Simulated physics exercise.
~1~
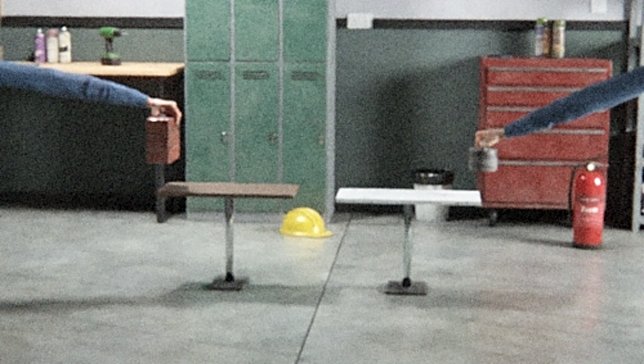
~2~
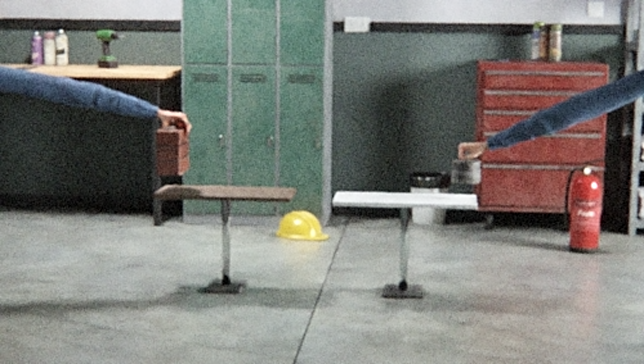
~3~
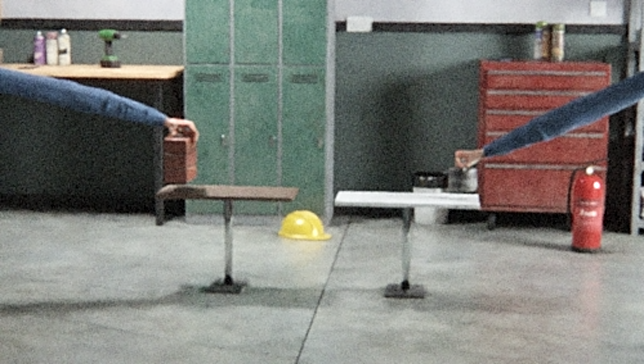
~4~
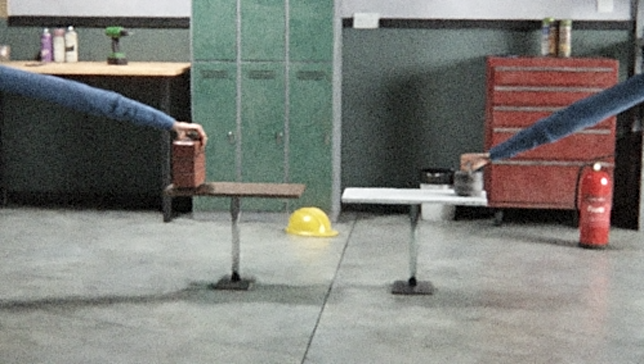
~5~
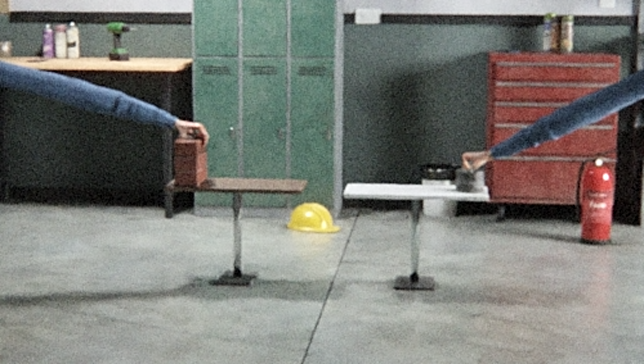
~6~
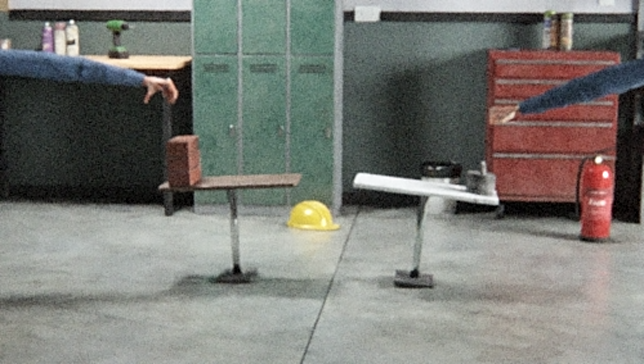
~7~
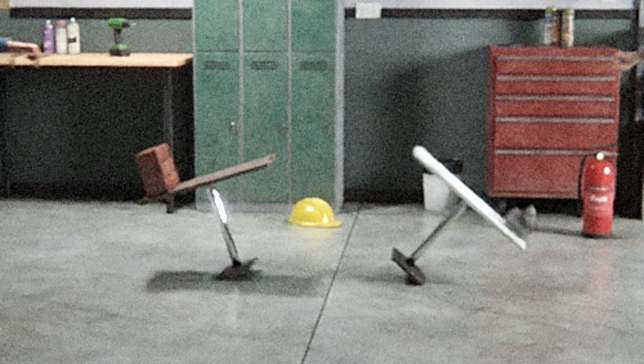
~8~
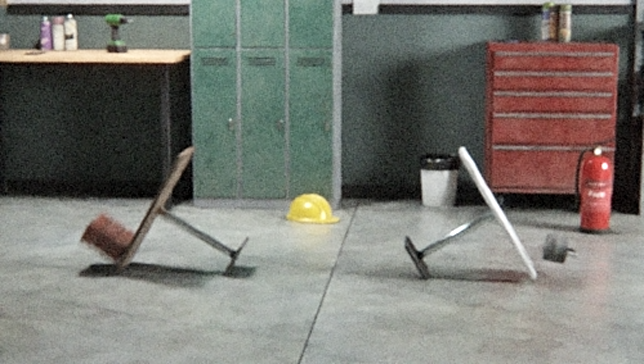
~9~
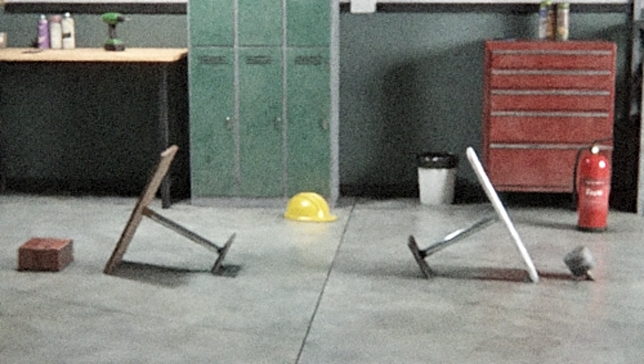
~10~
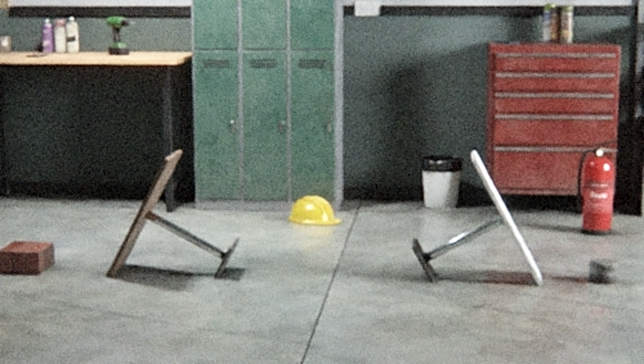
We see two hands set a reddish block and a small grey metal object on the outer ends of a brown table and a white stand, then let go and withdraw; both supports tip outward and rest tilted on the floor, their loads lying beside them.
